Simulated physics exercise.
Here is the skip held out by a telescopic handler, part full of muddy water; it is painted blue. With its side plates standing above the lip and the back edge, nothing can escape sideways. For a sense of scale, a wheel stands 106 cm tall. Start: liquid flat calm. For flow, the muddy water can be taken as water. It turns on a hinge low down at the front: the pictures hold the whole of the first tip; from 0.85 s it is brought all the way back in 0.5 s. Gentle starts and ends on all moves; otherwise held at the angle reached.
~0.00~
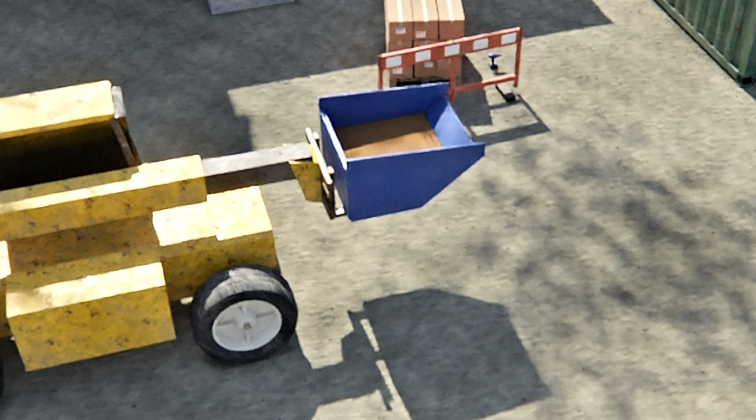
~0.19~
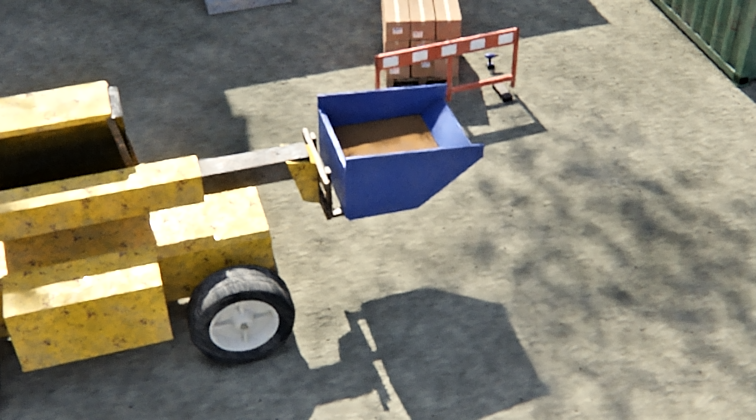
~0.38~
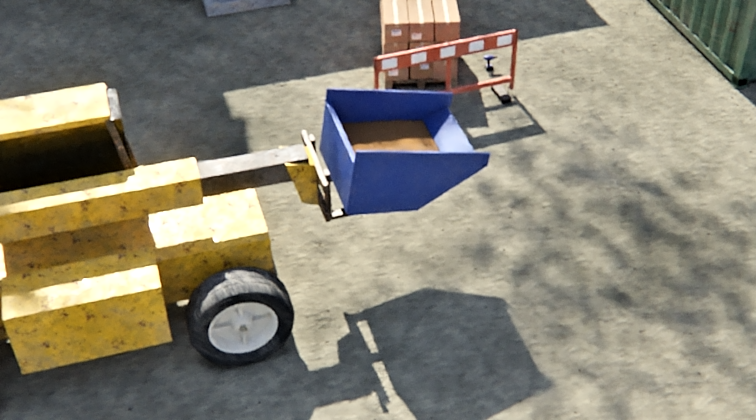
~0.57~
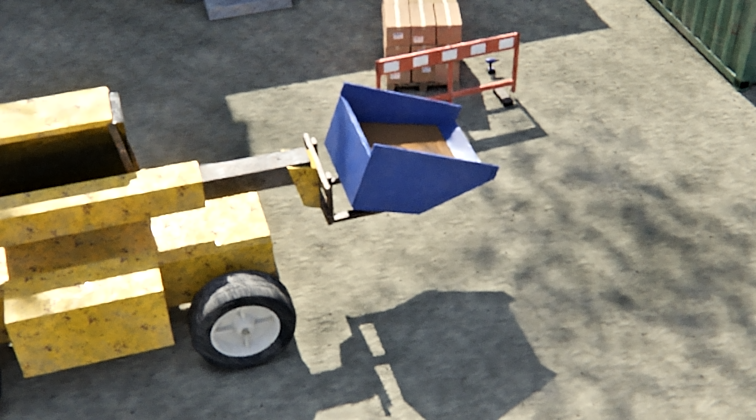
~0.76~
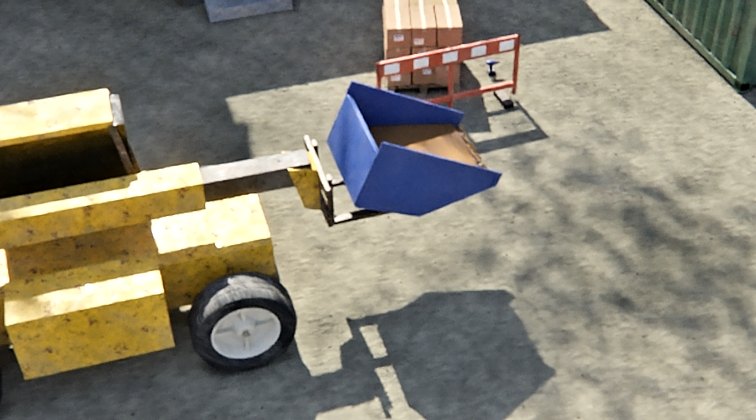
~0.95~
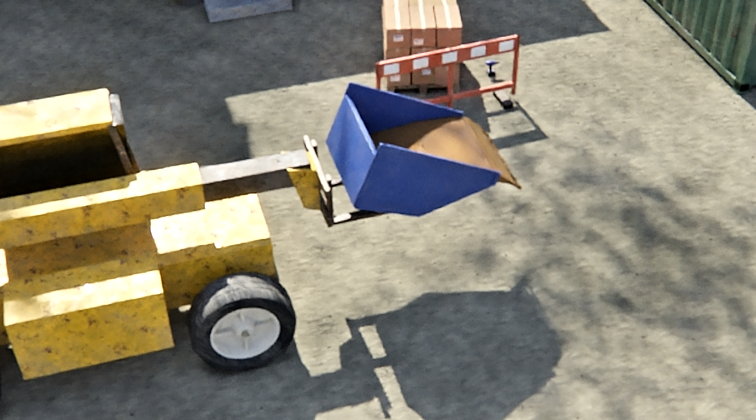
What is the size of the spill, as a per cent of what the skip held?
About 39 per cent.
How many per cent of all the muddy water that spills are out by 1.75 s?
Some 80 percent has come out by that time.
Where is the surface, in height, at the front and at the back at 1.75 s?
Front 18 cm and back 36 cm.
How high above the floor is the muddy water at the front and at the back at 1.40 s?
Front 22 cm, back 6 cm.
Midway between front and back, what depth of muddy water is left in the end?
16 cm.
Then, 1.40 s in, the surface stands 23 cm on the front, 6 cm on the back; the loss stands at 32 per cent, over the front.
Then, 1.75 s in, the surface stands 18 cm on the front, 35 cm on the back; the loss stands at 33 per cent, over the front.
Then, 2.15 s in, the surface stands 0 cm on the front, 41 cm on the back; the loss stands at 33 per cent, over the front.
Then, 4.24 s in, the loss stands at 39 per cent, over the front, 125 of 319 litres.
